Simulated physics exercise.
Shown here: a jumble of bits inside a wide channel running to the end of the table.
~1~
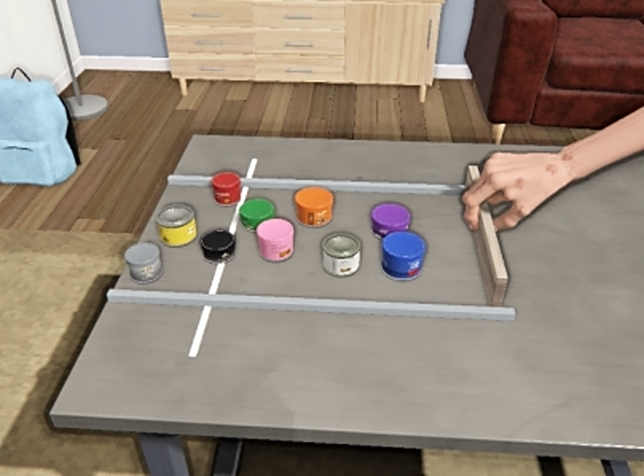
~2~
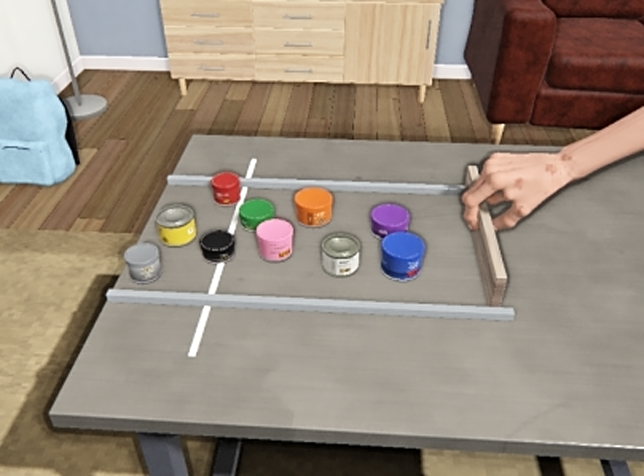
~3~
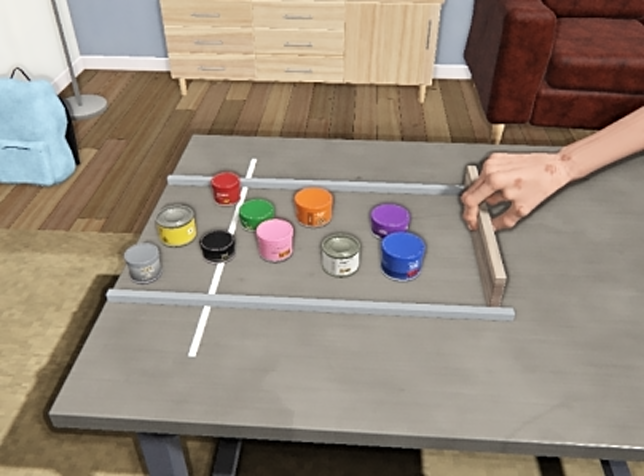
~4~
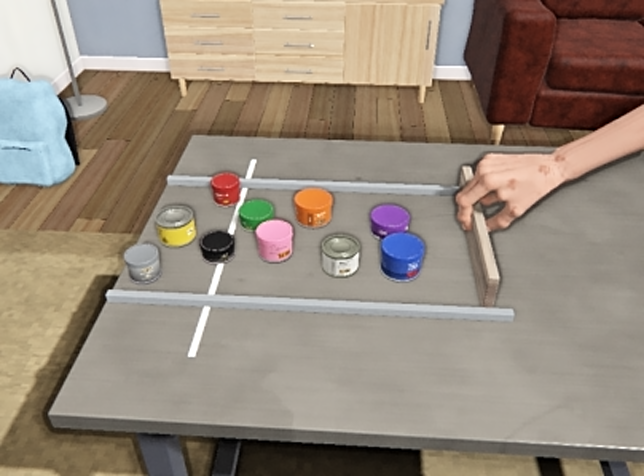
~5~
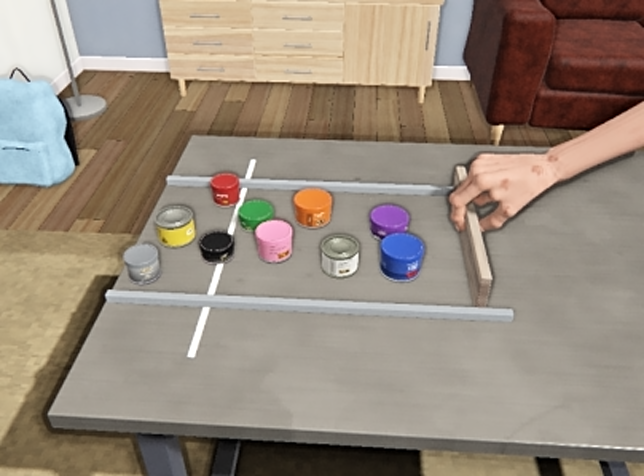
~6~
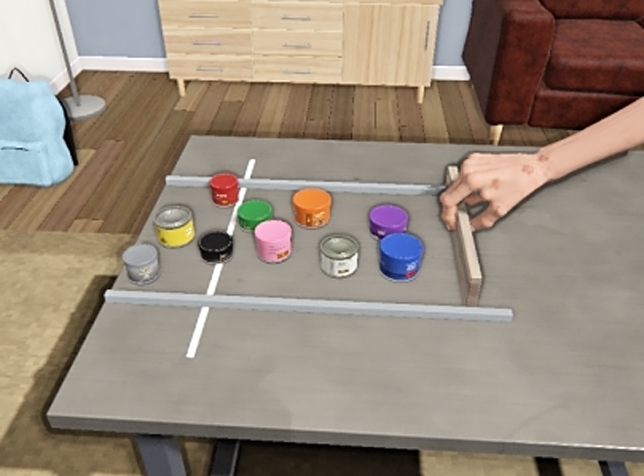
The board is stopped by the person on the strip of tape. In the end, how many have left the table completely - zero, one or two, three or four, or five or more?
Drops: None.
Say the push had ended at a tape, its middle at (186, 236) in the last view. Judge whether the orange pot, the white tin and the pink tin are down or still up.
Orange pot stays put, white tin goes off, pink tin stays put.
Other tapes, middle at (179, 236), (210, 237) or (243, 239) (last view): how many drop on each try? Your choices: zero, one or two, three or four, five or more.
Five or over; one to two; not one.
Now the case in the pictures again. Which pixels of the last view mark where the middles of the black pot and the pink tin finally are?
Approximately (173, 249) for one, approximately (207, 237) for the other.
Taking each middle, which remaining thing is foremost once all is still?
The grey tin finishes nearest.
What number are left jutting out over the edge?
The answer comes to 1.
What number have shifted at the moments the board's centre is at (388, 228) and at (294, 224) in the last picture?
The first number is 3, the next one 7.
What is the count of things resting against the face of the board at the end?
In total, 4.
Soon after, none off yet; grey tin at rest near (142, 265); yellow pot at rest near (175, 227); red tin at rest near (225, 191).
At rest, the number that fall off is zero.
